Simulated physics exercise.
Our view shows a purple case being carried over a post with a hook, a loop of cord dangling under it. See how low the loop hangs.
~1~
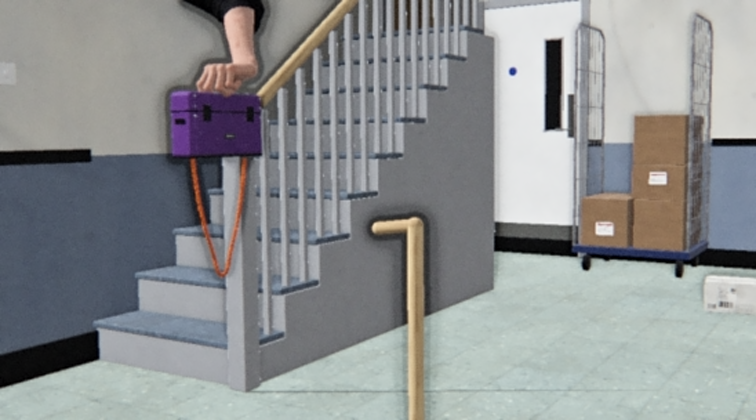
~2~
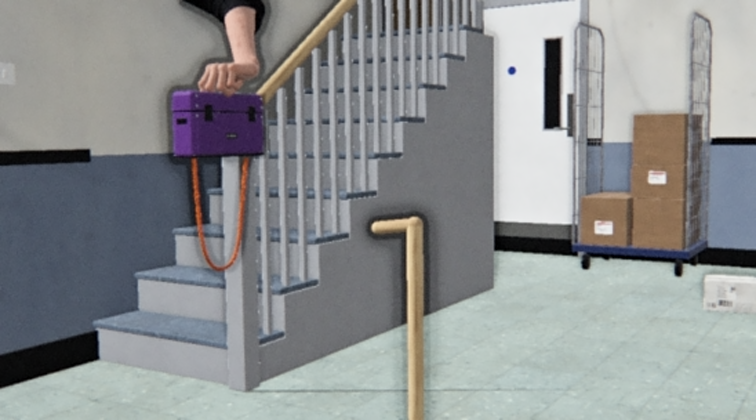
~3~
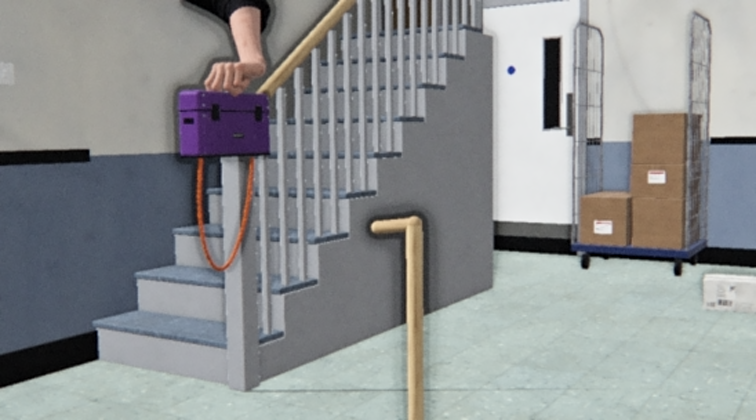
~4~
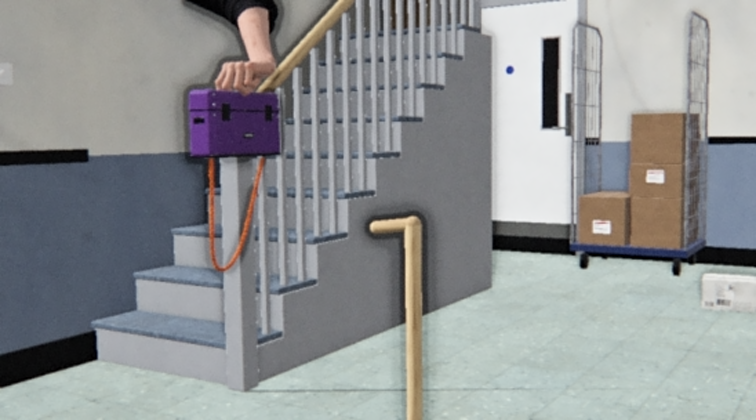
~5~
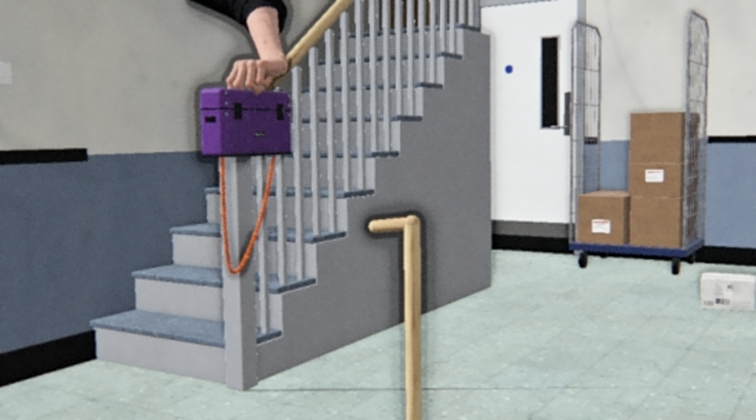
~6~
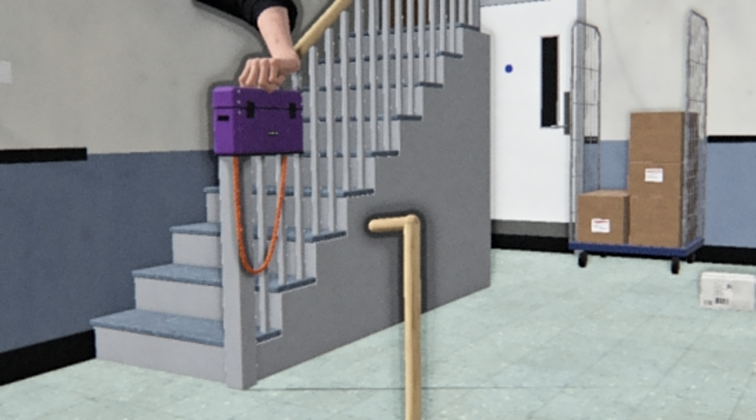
In a stairwell seen from across a pale tiled floor, grey stairs with blue treads and a wooden handrail rise to the right, near a white door and a wheeled cage of brown boxes. A hand holds a purple case with an orange cord looped beneath it, left of a pale wooden post with a hook pointing left. The hand carries the case slowly a short way right, the loop swaying slightly, while the view stays almost still.
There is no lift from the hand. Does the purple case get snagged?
Halts.
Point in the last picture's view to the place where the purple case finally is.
Near (513, 116).
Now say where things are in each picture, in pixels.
The first frame shows purple case (219, 125); hook tip (379, 229).
The second frame shows purple case (220, 125); bottom of the loop (222, 269).
The third frame shows purple case (227, 125).
The fourth frame shows purple case (237, 124); bottom of the loop (223, 270).
The fifth frame shows purple case (248, 123).
The sixth frame shows purple case (261, 122); bottom of the loop (257, 272); hook tip (376, 226); hook points towards it, loop hangs below the hook.
Then, 0.34 s later than the last view, case nearing the post near (298, 121).
Then, 1.00 s later than the last view, case nearing the post near (376, 119).
Then, 1.72 s later than the last view, case past the post near (475, 117).
Finally, case past the post near (513, 116); loop tight round the post, hand stopped. The purple case is jerked back by its loop.
